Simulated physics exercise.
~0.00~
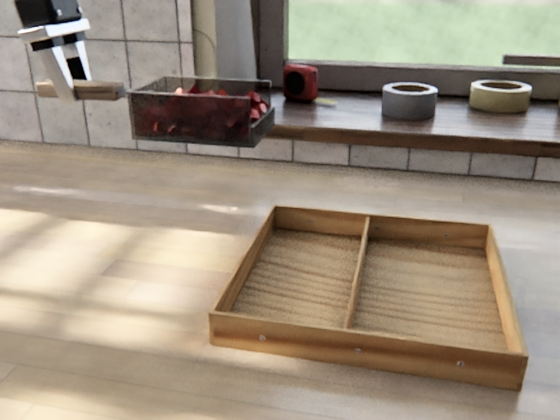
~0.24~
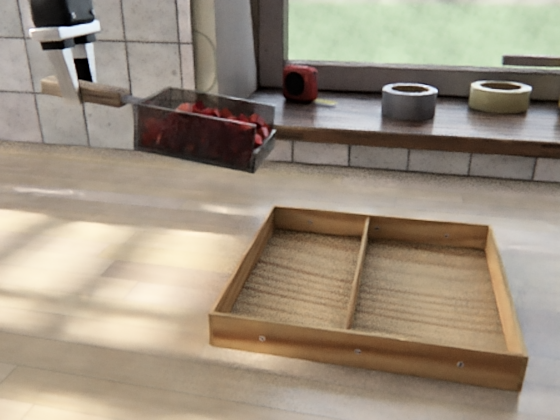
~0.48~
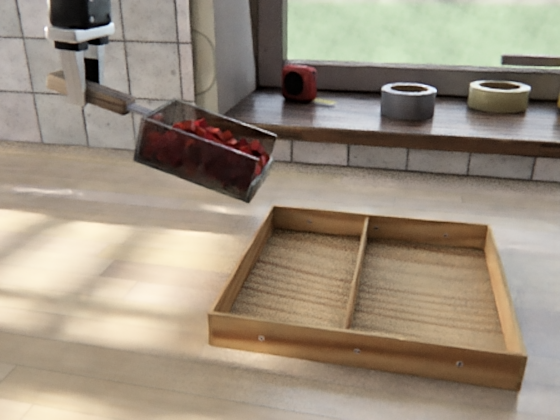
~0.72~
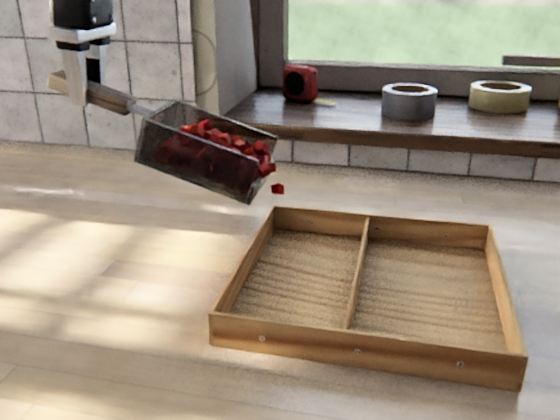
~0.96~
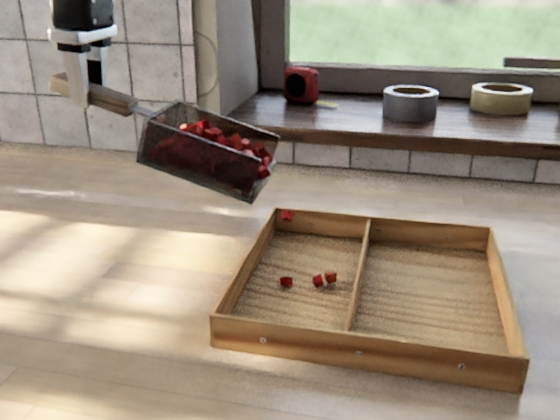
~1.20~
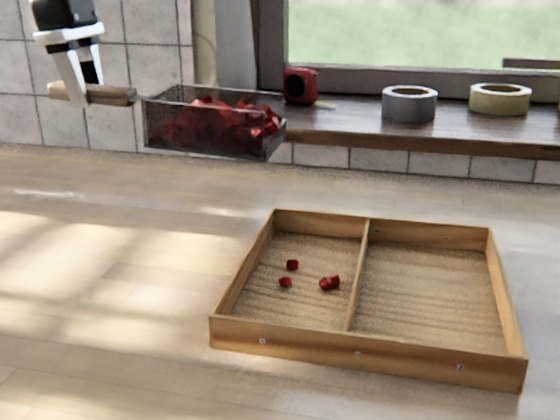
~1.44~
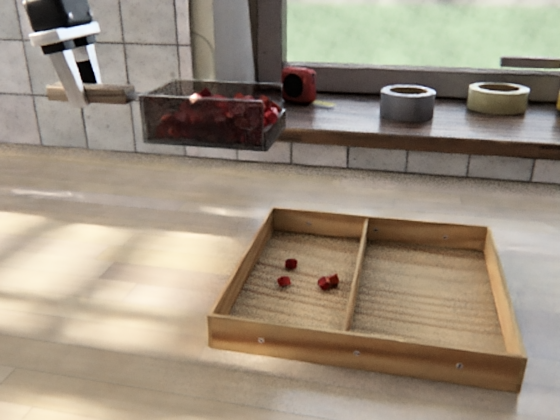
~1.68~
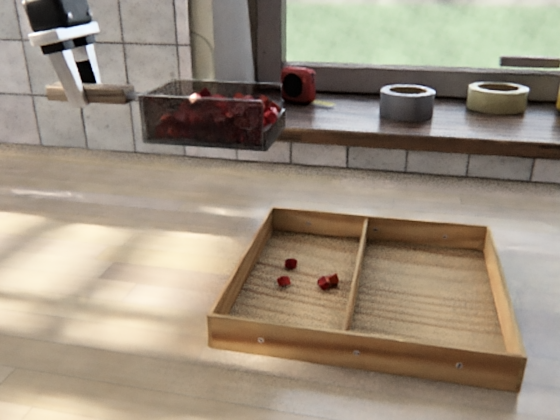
On a sunlit table by a window, a robot arm lowered and tipped a clear box of red cubes toward a divided wooden tray, spilling a few into its left section, then raised and leveled the box, which ended still holding most of them.
